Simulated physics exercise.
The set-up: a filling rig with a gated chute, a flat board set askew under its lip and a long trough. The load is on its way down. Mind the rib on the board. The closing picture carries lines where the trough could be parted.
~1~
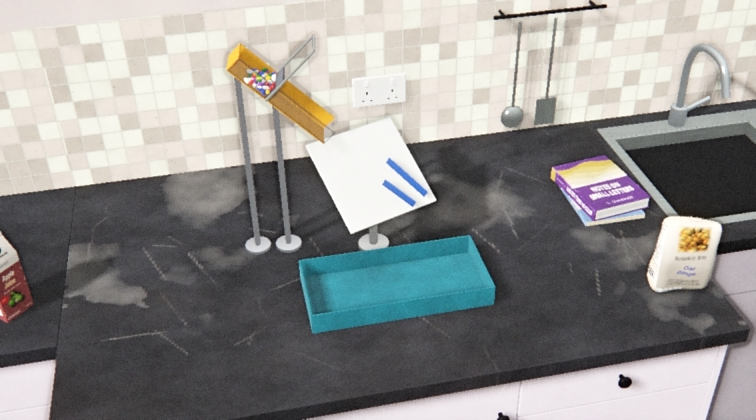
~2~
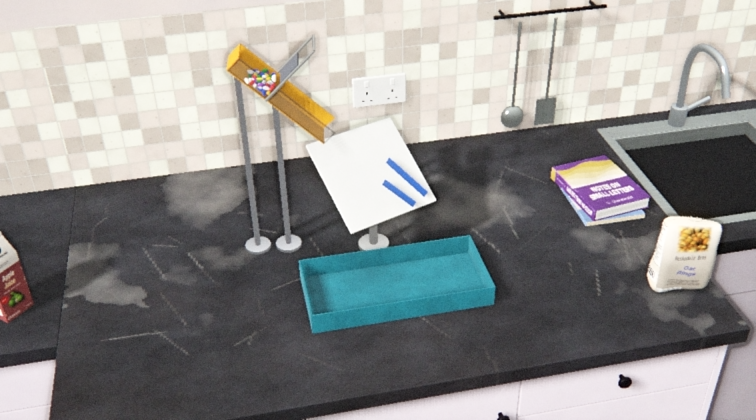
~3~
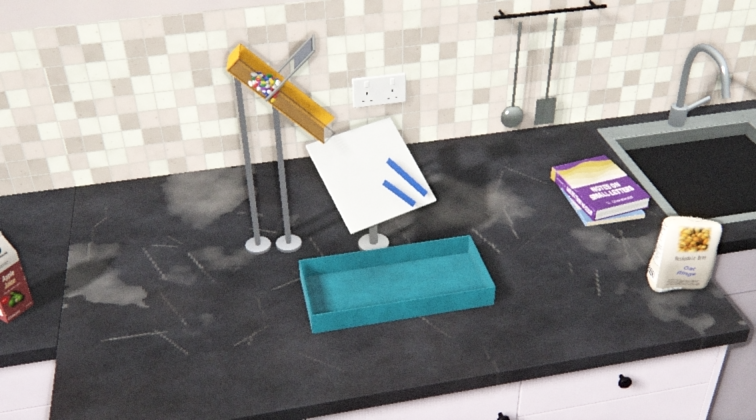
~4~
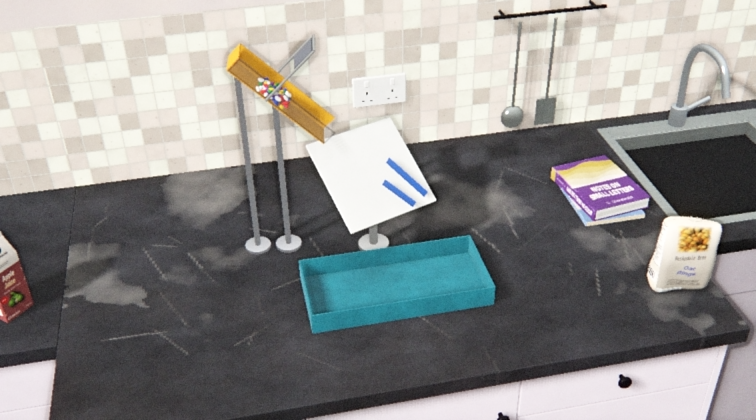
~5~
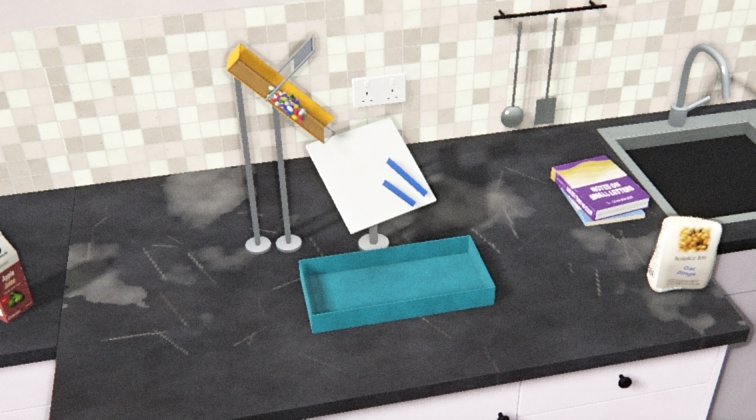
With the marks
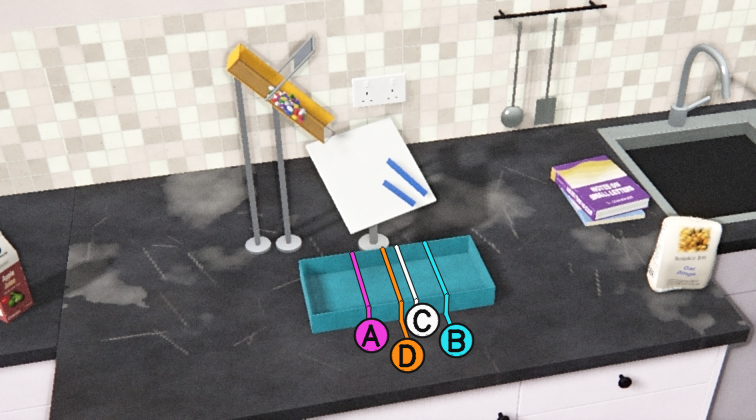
A yellow-orange chute on grey stands slopes down to the right above a dark marbled kitchen counter, seen from above at an angle by a still camera. Below it are a tilted white board with two blue strips and an empty teal trough, with books, a pale packet and a sink to the right. The grey gate swings upward and the multicoloured jelly beans slide partway down the chute.
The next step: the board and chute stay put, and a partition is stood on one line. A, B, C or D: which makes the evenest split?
B beats the others.
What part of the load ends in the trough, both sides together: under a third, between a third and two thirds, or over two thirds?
Over two thirds.
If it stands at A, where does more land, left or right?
Right.
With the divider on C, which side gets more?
More lands on the right.
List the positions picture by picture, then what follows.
In the first picture, load behind the gate at (262, 79), jelly beans; lip of the chute at (324, 136), sloping fairly steeply.
In the second picture, middle of the board at (372, 173), tilted fairly steeply; middle of its low edge at (395, 216); of its high edge at (349, 131).
In the third picture, front corners of the trough at (312, 316) and (495, 287), empty; front of the load at (274, 100).
In the fourth picture, middle of the load at (276, 93); its front at (289, 95), about a quarter of the way to the lip; rib from (389, 158) to (428, 192); rib from (385, 180) to (416, 203).
In the fifth picture, middle of the load at (289, 103); its front at (304, 112), about two thirds of the way to the lip.
On the marked copy, line A crosses the front rim at (368, 307); line B crosses the front rim at (446, 294); line C crosses the front rim at (416, 299); line D crosses the front rim at (401, 302).
For line A, of what is caught, none on the left of the divider, all on the right.
For line B, of what is caught, about half on the left of the divider, about half on the right.
For line C, of what is caught, a small part on the left of the divider, nearly all on the right.
For line D, of what is caught, a stray few on the left of the divider, nearly all on the right.
